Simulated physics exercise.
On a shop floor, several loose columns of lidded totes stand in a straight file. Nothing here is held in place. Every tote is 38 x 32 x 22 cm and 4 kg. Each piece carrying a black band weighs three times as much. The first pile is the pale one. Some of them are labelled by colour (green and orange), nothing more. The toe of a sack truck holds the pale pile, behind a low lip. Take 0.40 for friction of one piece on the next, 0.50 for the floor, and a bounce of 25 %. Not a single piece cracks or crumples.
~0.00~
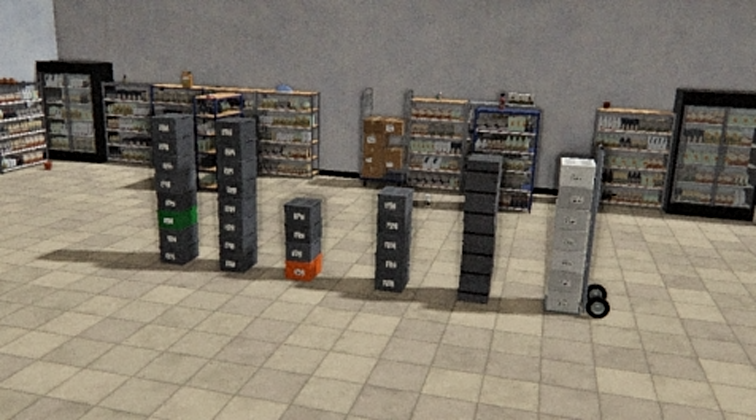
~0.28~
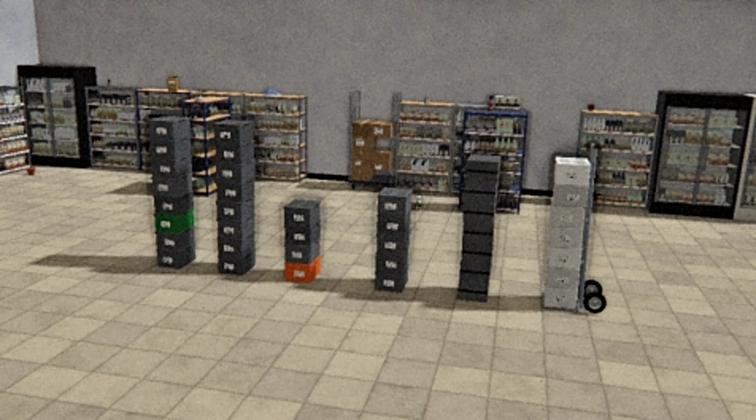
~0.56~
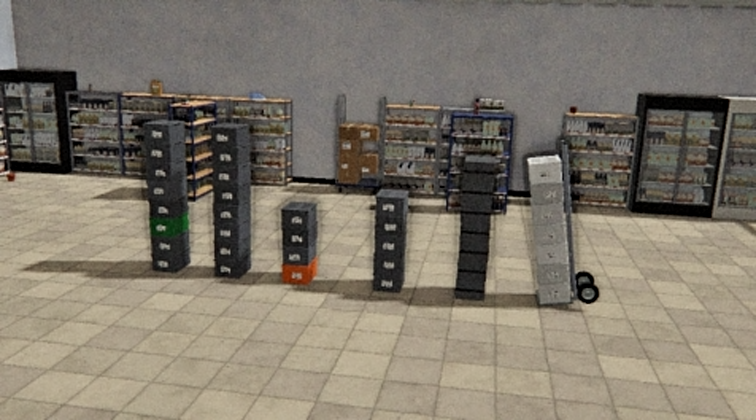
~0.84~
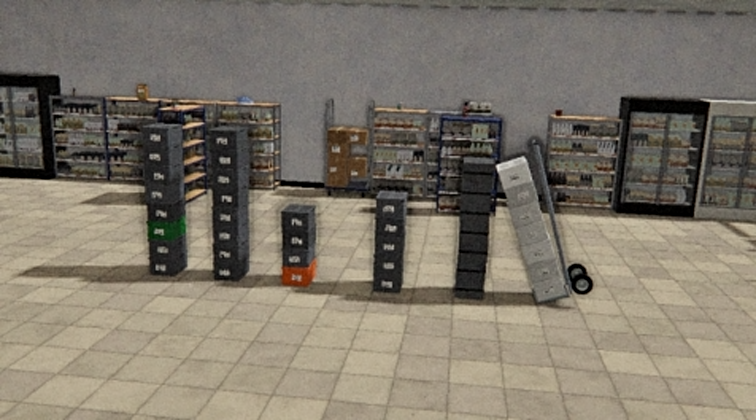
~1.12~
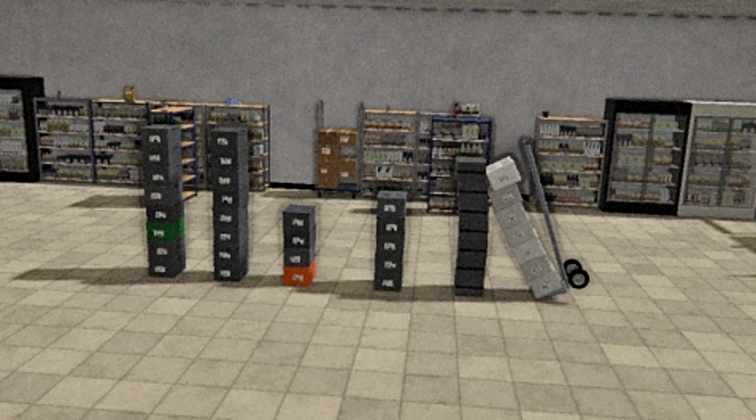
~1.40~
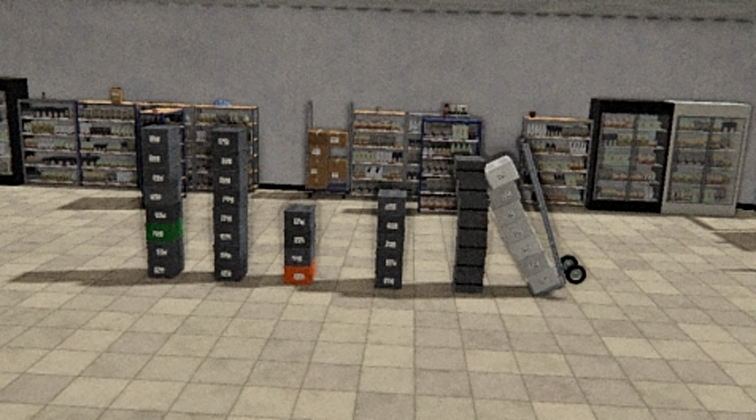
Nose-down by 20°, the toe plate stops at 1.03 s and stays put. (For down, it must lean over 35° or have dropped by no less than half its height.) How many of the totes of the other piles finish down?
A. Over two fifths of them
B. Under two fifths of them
Answer: B.
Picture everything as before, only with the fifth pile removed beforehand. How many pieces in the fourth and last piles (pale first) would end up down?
Pile by pile, you'd get fourth 0 and last 0.
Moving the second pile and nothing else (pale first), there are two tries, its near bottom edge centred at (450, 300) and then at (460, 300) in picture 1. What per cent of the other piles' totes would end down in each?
The first try gives 90 per cent, the second 0 per cent.
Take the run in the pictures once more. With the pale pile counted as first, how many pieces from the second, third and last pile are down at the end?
Counting each pile, the second has 0, the third 0 and the last 0.
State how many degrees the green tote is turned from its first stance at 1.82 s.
It's at some 0 degrees.
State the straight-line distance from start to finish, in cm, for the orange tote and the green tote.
Net displacement (cm): Orange = 0; green = 0.
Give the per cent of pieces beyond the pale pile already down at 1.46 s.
0 per cent at that moment.
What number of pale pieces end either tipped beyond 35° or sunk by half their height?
I count 0 of the pale pieces.
After 1.46 s, 0 of the pale pile down; none of the 32 other totes down, 2 disturbed.
In the end (2.1 s), 0 of the pale pile down; none of the 32 other totes down, 2 disturbed; green tote unmoved; orange tote unmoved. That is 0 per cent. From the last view, middles, green tote near (165, 229), orange tote near (300, 271).
